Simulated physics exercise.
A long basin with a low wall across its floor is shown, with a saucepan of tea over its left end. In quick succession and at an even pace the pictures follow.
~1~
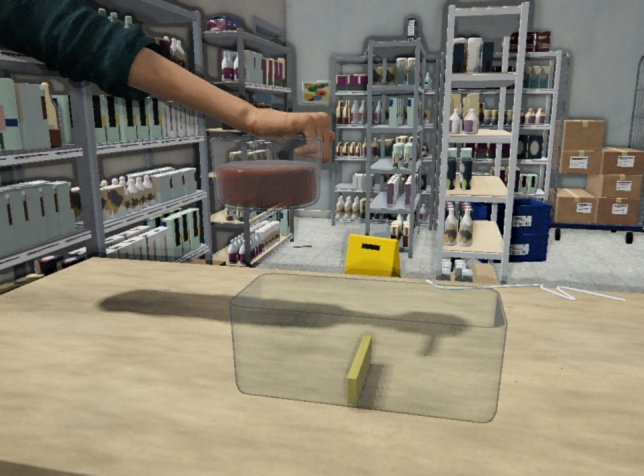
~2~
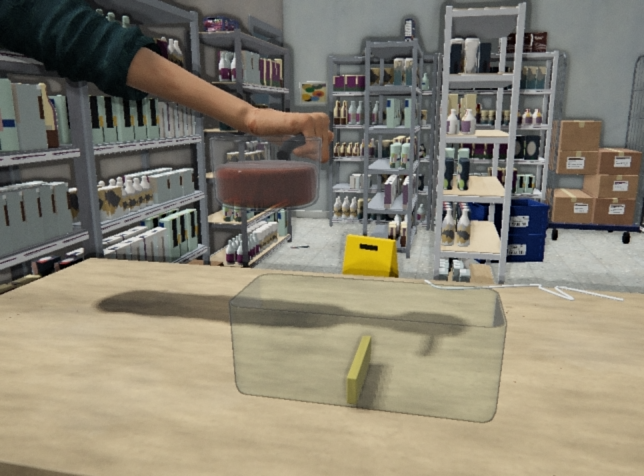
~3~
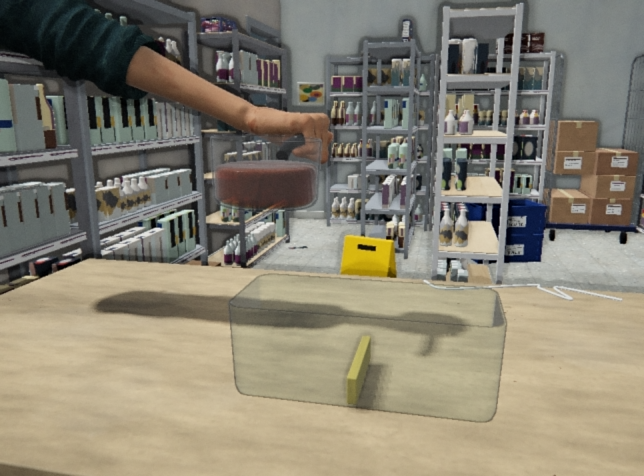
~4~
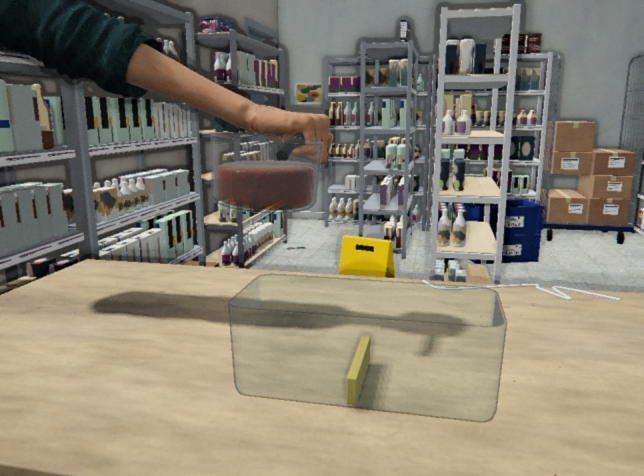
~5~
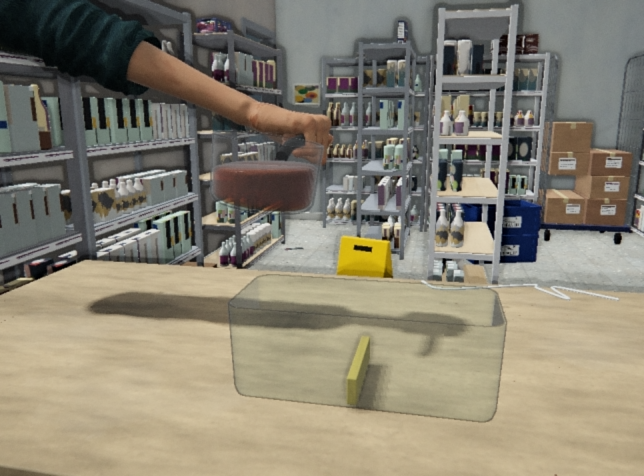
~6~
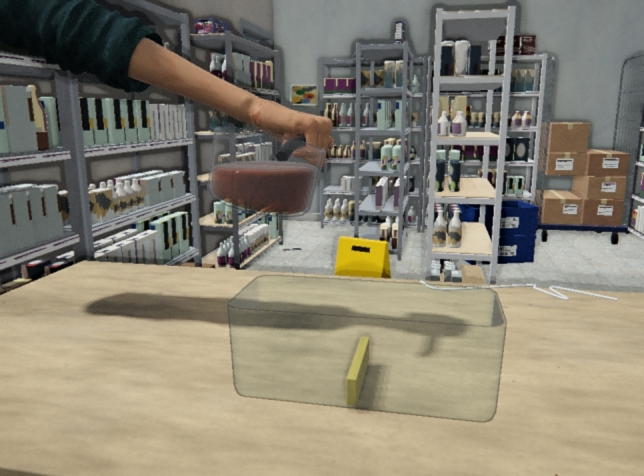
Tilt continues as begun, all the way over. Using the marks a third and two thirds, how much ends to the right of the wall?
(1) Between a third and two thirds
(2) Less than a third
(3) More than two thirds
1.
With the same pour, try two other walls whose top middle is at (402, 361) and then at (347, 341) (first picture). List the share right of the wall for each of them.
About 5 per cent on the first try, and 70 per cent on the second.
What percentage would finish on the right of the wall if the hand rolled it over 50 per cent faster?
Close to 50 out of every hundred.
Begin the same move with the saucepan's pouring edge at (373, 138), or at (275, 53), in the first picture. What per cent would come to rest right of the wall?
Near 90 % and 20 %.
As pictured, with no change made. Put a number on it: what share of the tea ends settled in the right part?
Share approx. 60 per cent.
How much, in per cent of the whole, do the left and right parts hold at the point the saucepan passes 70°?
Left side 0 in a hundred, right side 5 in a hundred.
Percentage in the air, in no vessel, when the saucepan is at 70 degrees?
Roughly 30 %.
A moment on, the saucepan is tipped part way and 67 per cent is still to pour, 2 is left of the wall and 3 right of it.
Next, the saucepan is tipped right over and 9 per cent is still to pour, 21 is left of the wall and 57 right of it.
Then the saucepan is tipped right over and 0 per cent is still to pour, 40 is left of the wall and 59 right of it.
Later the saucepan is tipped right over and 0 per cent is still to pour, 40 is left of the wall and 59 right of it.
In the end 40 per cent lies left of the wall, 59 right of it and 1 outside.
